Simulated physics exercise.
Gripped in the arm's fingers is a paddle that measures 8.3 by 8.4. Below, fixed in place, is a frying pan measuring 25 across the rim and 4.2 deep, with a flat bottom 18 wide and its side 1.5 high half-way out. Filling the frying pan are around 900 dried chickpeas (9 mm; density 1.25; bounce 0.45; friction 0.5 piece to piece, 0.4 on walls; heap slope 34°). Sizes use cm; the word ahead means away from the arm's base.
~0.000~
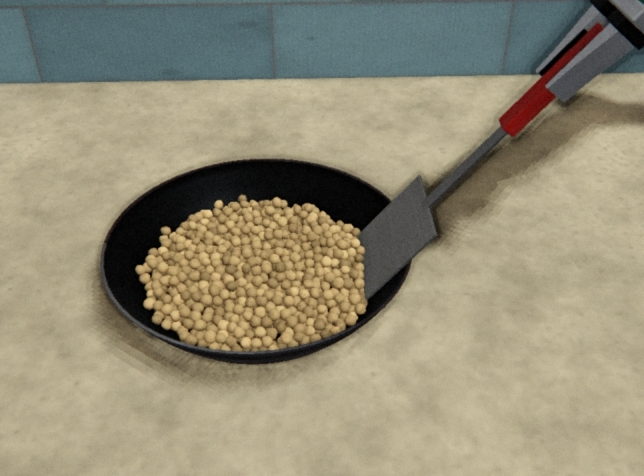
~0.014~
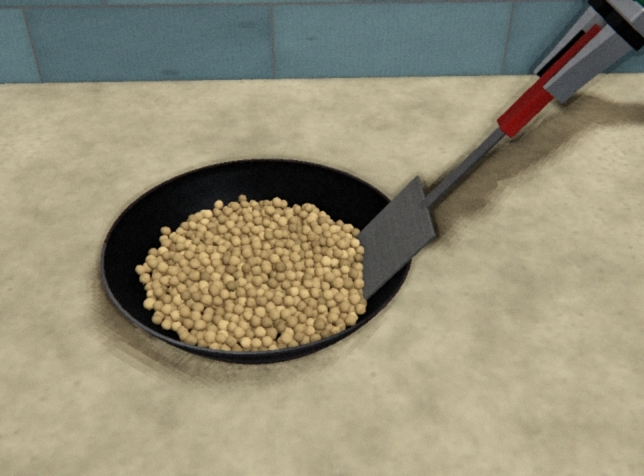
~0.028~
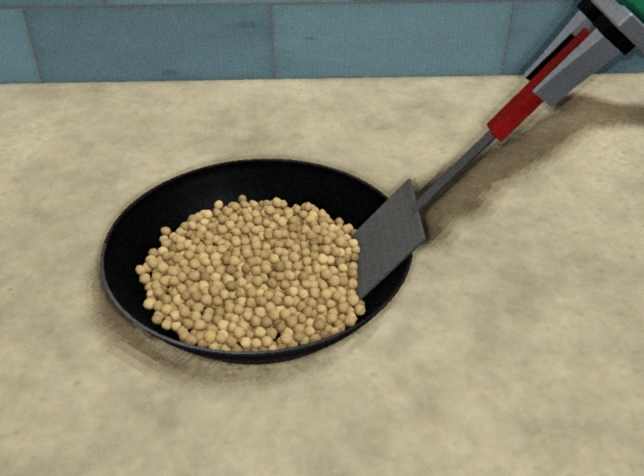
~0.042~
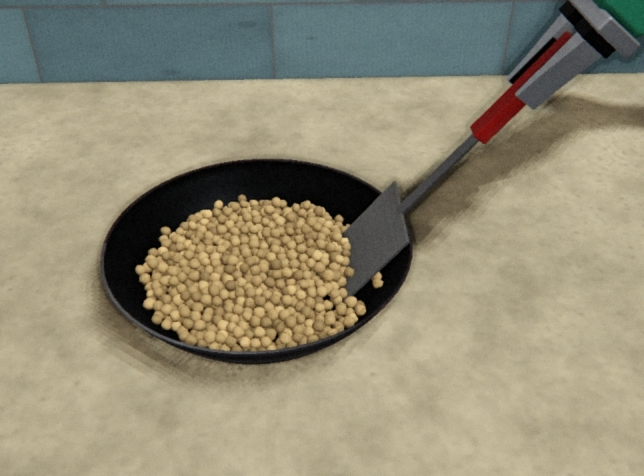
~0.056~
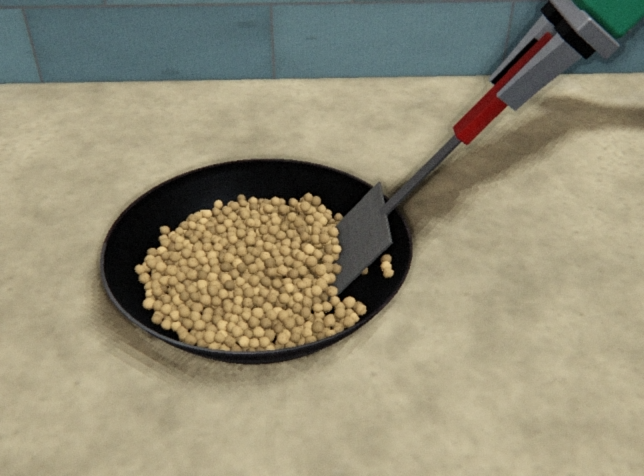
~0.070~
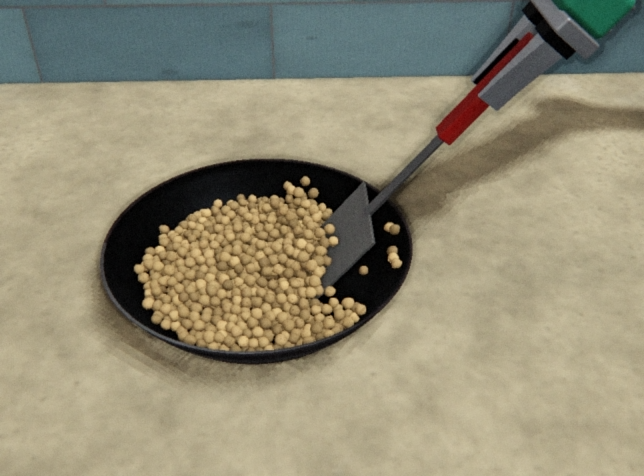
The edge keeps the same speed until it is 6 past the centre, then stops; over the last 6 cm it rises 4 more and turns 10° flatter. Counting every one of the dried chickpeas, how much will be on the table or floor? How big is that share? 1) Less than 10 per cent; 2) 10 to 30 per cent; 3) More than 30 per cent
2, 10 to 30 per cent.
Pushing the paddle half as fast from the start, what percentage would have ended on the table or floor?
The share on the table or floor would be about 0 percent.
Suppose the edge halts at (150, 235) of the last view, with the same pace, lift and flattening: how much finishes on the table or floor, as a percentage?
Roughly 25 per cent, I'd say.
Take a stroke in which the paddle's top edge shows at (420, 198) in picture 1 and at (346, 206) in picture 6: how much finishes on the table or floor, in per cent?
Around 20 per cent finishes there.
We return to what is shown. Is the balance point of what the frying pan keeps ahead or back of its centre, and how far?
It sits some 3.5 centimetres ahead of centre.
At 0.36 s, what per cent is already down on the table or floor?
About 15 per cent.
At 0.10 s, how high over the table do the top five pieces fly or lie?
Around 8 cm above the table.
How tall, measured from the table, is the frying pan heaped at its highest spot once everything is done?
Some 4.5 cm above the table.
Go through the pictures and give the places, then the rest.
In the first picture, the paddle top edge at (428, 203), sloping 52°; upper third of the load around (264, 258), from x 140 to 365, top at y 200; 900 in the frying pan.
In the second picture, the paddle top edge at (426, 204), sloping 52°; upper third of the load around (264, 259), from x 140 to 365, top at y 200.
In the third picture, the paddle top edge at (417, 207), sloping 52°; upper third of the load around (266, 259), from x 140 to 365, top at y 200.
In the fourth picture, the paddle top edge at (402, 210), sloping 52°; upper third of the load around (274, 258), from x 140 to 375, top at y 200.
In the fifth picture, the paddle top edge at (385, 210), sloping 52°; upper third of the load around (272, 254), from x 140 to 390, top at y 200.
In the sixth picture, the paddle top edge at (369, 211), sloping 52°; upper third of the load around (270, 251), from x 140 to 395, top at y 180; 900 in the frying pan.
After 0.10 s, sloping 52°, highest piece 9 above the table; 899 in the frying pan, 1 on the blade or in flight.
After 0.14 s, sloping 48°, highest piece 10 above the table; 895 in the frying pan, 5 on the blade or in flight.
After 0.36 s, sloping 42°, highest piece 5 above the table; 743 in the frying pan, 154 on the table or floor, 3 on the blade or in flight.
After 1.41 s, sloping 42°, highest piece 4 above the table; 743 in the frying pan, 157 on the table or floor.
In the end, 743 in the frying pan, 157 on the table or floor. That is 17 % on the table or floor.
